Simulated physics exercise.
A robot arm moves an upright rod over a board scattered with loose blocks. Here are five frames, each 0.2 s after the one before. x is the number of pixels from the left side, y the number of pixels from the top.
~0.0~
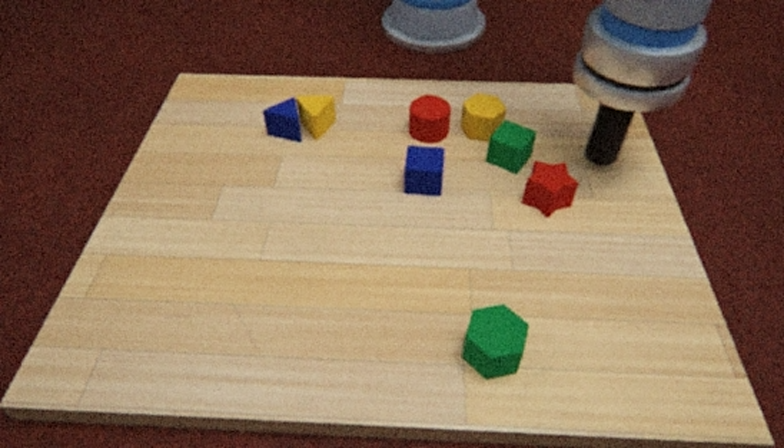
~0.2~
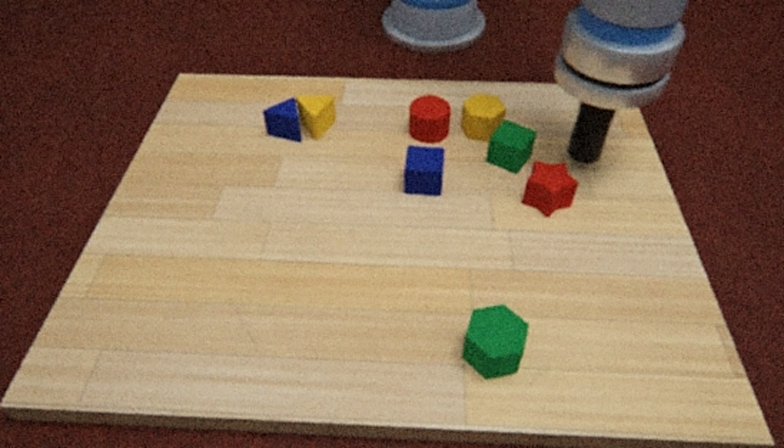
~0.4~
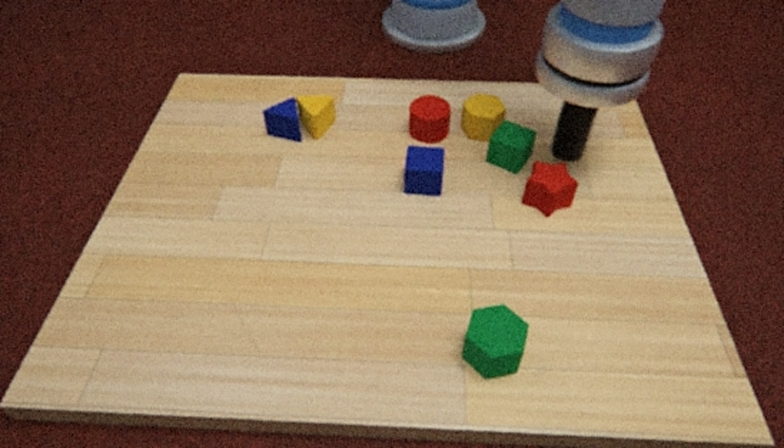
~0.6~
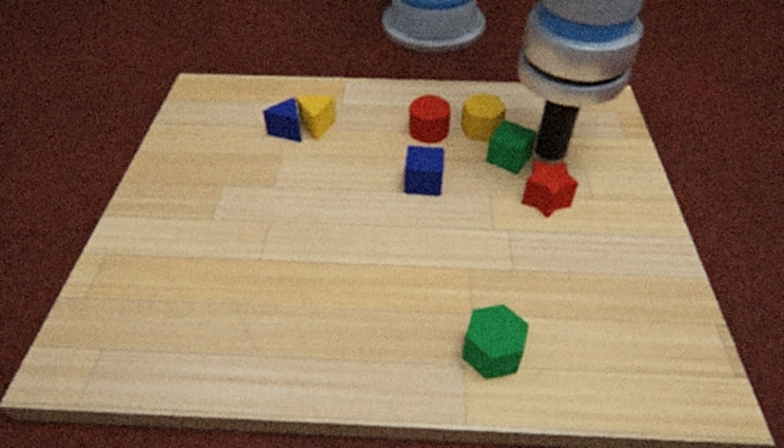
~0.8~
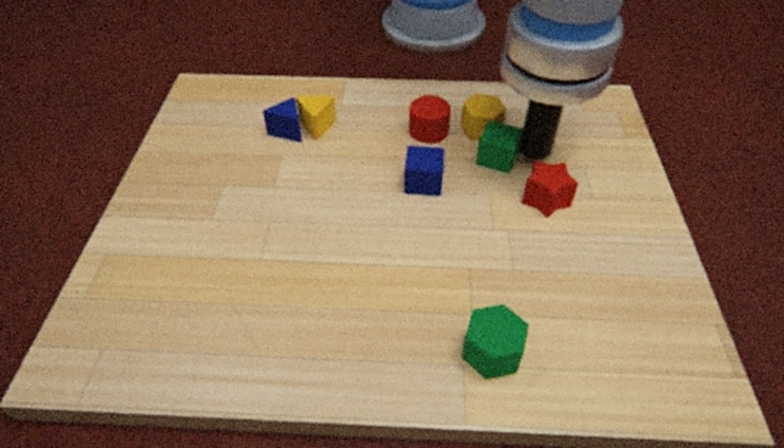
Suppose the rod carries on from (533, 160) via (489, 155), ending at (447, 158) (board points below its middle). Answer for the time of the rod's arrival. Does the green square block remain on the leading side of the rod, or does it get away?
I'd say it is still being pushed.
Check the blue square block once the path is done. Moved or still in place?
It will be nudged away from its spot.
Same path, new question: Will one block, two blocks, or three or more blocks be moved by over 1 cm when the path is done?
My prediction: Two blocks.
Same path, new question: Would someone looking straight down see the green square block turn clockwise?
My answer is no.
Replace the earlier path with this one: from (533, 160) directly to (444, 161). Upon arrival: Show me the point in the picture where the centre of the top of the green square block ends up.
Most likely (411, 135).
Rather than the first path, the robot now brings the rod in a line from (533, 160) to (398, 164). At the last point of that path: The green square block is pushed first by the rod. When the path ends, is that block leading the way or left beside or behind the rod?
The rod still has it in front.
On the path given first. Halfway along, rod (490, 144); green square block (460, 136), turned 35° anticlockwise.
At the end, rod (448, 147); blue square block (397, 172), turned 20° anticlockwise; yellow hexagonal block unmoved; green square block (418, 143), turned 55° anticlockwise.
